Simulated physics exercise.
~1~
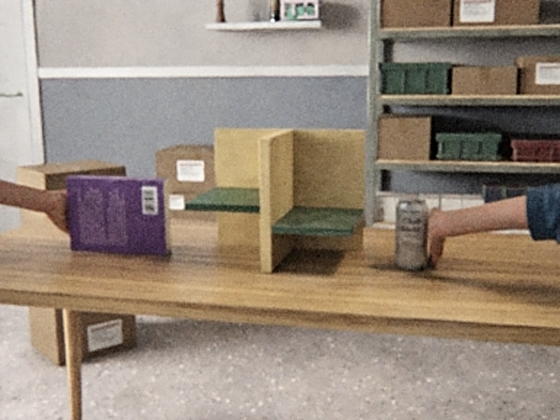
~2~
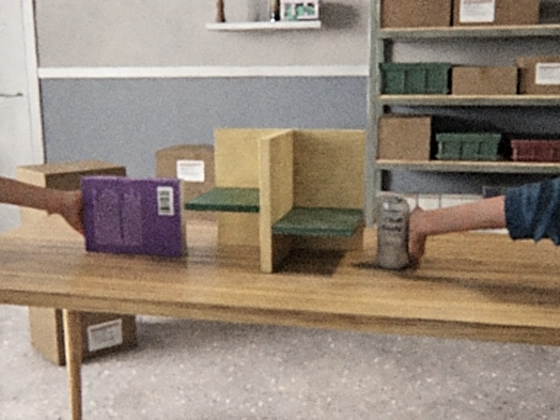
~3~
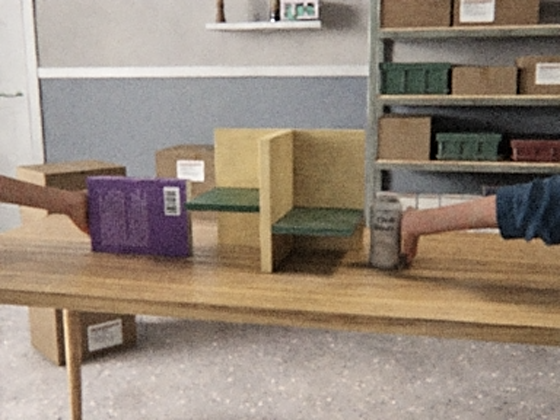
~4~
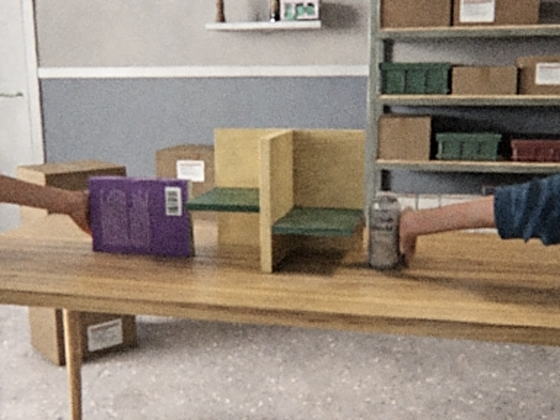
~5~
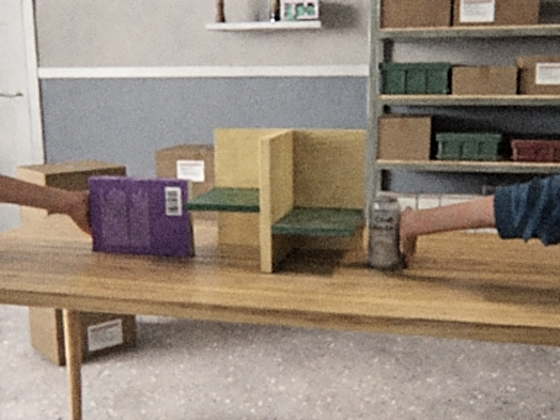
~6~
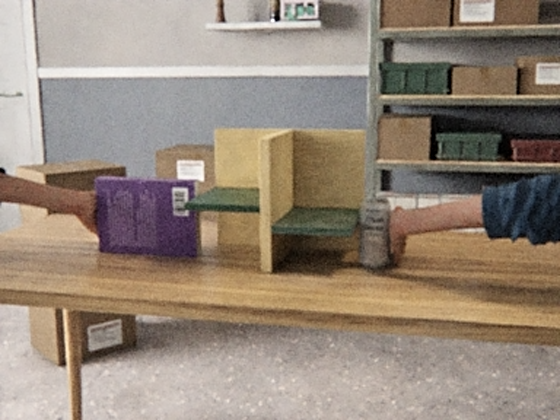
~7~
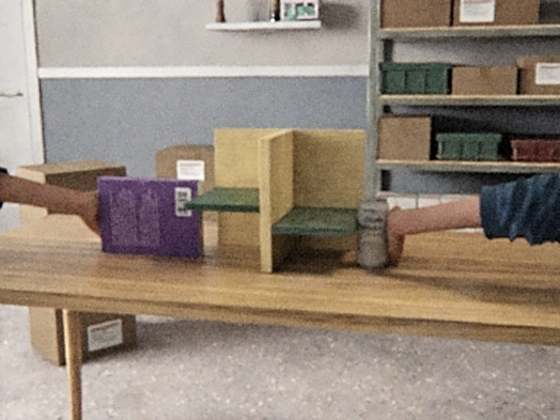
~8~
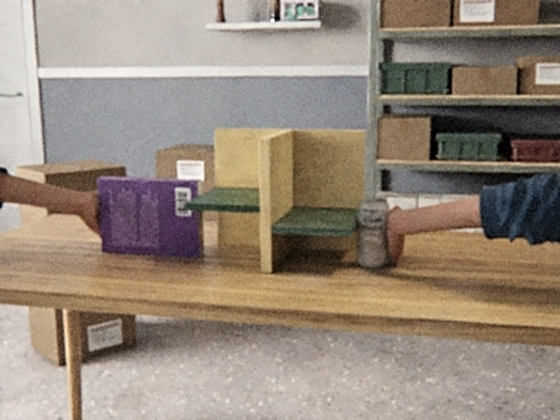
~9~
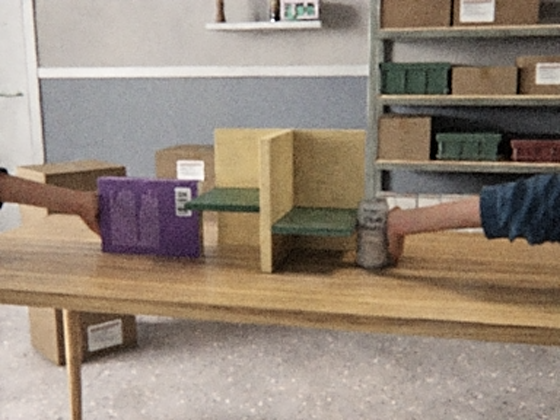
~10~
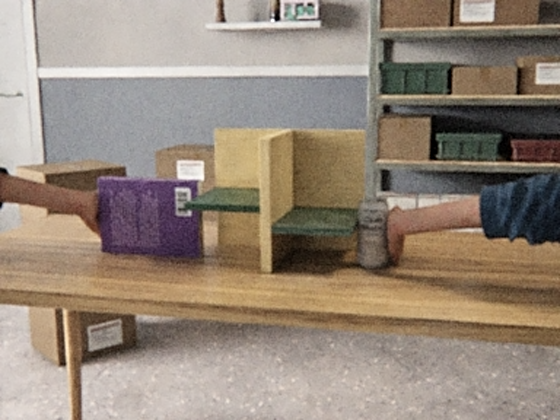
A purple book standing on its long edge is held by a hand at the left of a wooden table, facing a pale upright divider with a green shelf on each side. At the right, a hand in a dark blue sleeve grips a greyish-white can, all seen from the front by a still camera in a room with boxes and storage racks. The hands slide the book right and the can left toward the shelves. Both pause briefly, then edge a little closer. Finally, the book and can stop against the shelf edges, still held, with neither passing underneath.
